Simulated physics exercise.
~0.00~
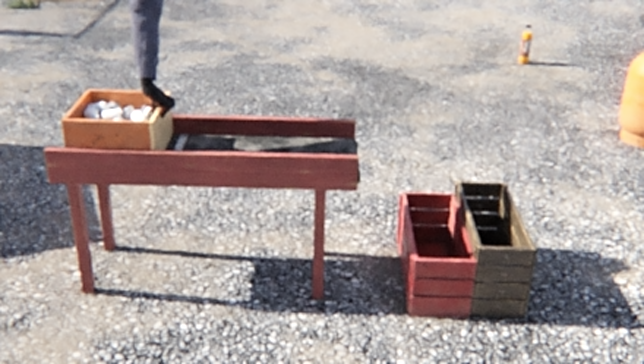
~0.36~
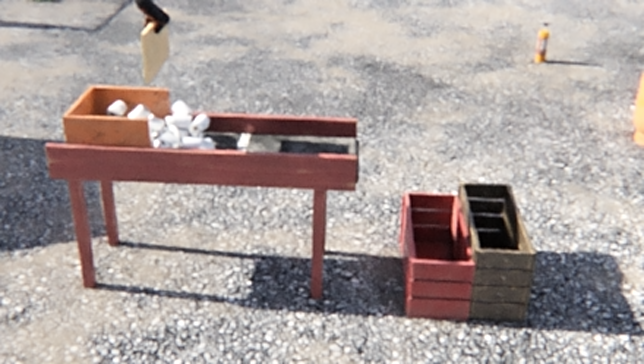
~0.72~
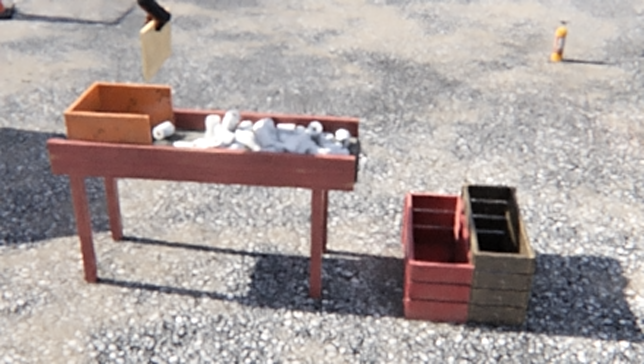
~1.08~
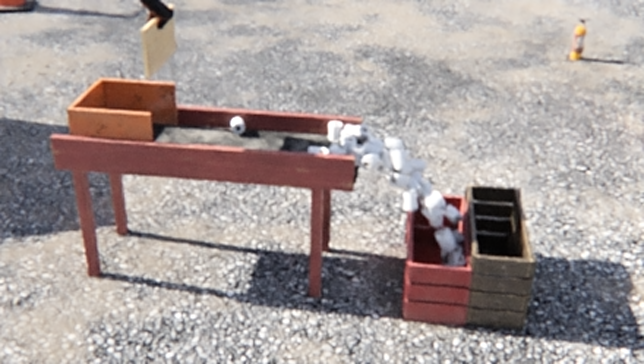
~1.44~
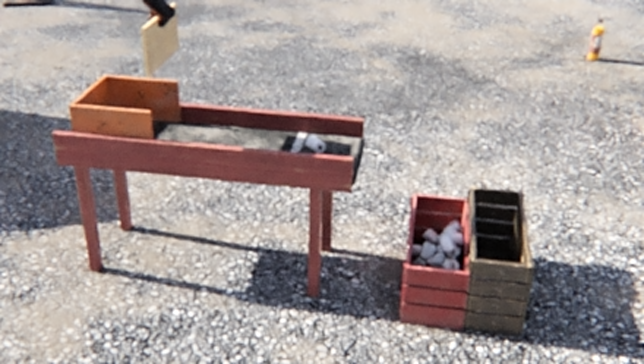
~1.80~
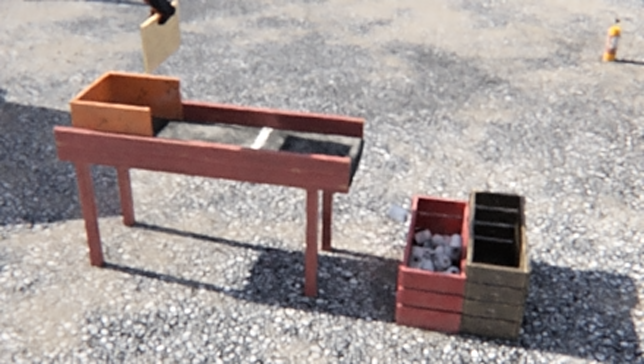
A long reddish-brown table with a belt along its top stands on sunlit gravel, seen from slightly above, with an orange pen of white rolls at its left end. A red tub and a black tote sit side by side on the ground to the right, and a small orange bottle stands farther back. A dark arm lifts a pale gate from the pen, and the rolls spread rightward along the belt. They pour off the end in a stream into the red tub, a few stragglers following. Finally the rolls lie in the red tub, while the pen, belt and black tote look empty.
